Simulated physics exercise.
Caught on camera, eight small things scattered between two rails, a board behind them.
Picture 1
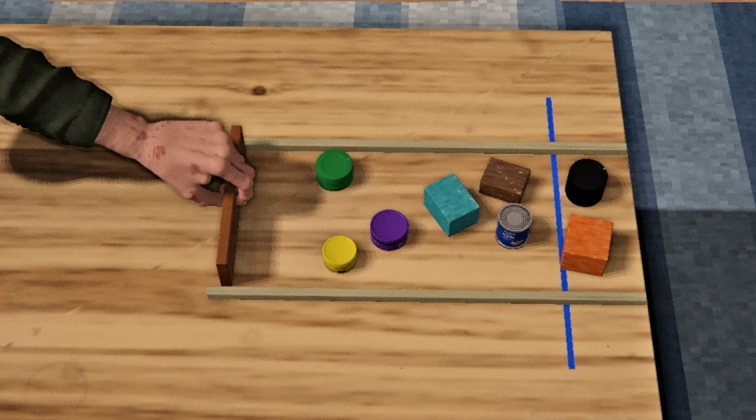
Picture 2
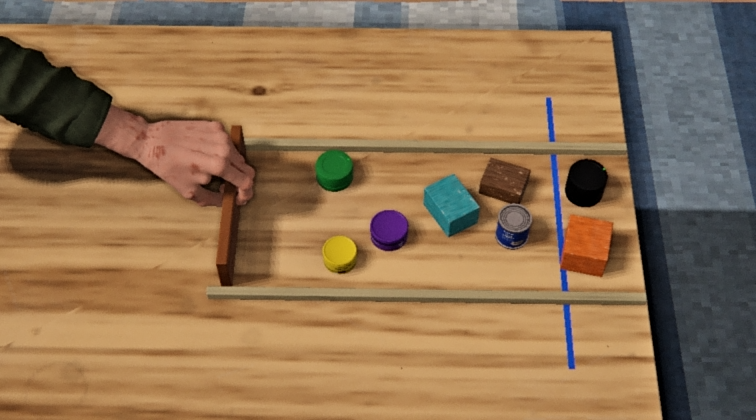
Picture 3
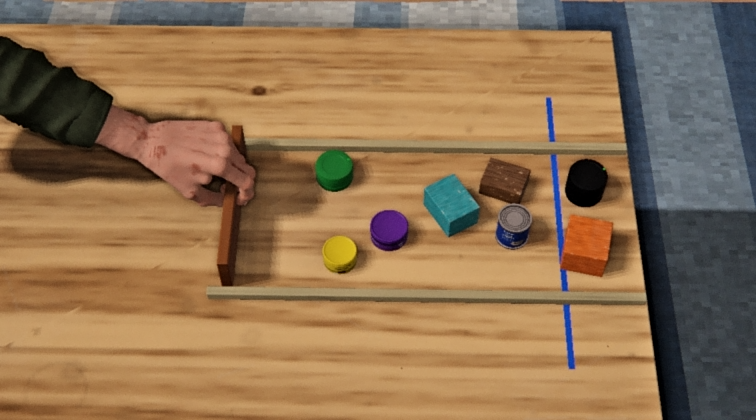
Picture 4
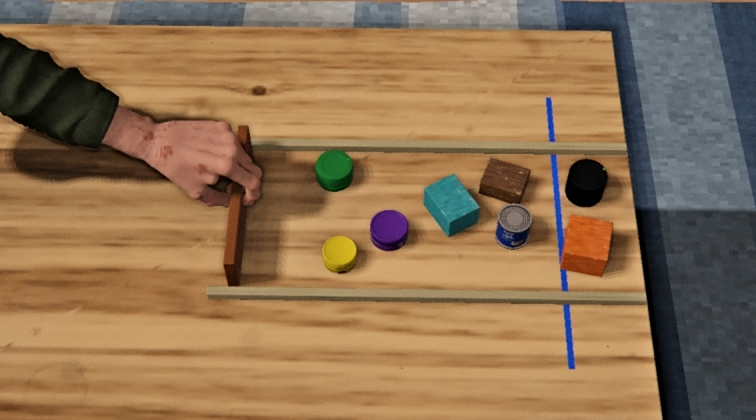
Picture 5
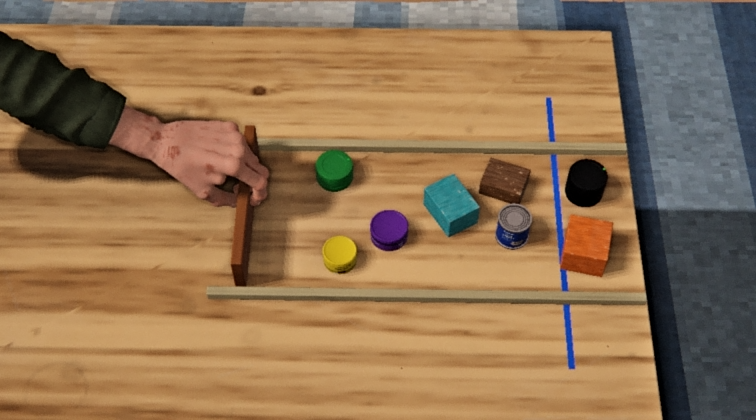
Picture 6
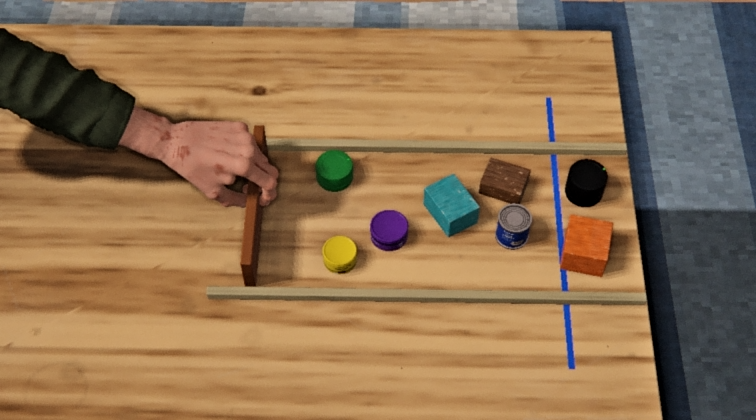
At the start, a hand holds a brown board still at the left end of two rails, with eight small lids, blocks and a pot scattered to its right, near and across a blue line. Then the hand slides the board slightly right, toward the green and yellow lids, while the objects stay still.
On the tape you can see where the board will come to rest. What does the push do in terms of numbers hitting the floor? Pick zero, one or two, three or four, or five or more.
It sends one or two to the floor.
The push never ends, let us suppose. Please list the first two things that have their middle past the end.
Black lid, followed by orange block.
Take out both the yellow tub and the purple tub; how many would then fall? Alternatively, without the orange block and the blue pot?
The count is 1 in one try and 1 in the other, in that order.
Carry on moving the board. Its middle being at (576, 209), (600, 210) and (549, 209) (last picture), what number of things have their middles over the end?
Past-the-end tally - position 1: 2, position 2: 4, position 3: 1.
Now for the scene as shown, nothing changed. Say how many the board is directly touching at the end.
4 of them.
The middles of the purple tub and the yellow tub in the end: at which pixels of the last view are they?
The purple tub stops around (580, 238); the yellow tub around (581, 269).
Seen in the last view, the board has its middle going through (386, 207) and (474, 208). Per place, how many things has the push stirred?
First 3, then 6.
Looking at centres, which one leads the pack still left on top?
Result - the orange block.
Soon after, none off yet; black lid at rest near (586, 183); orange block at rest near (586, 246); blue pot at rest near (513, 227).
In the end, the number that fall off is one or two; gone, black lid.
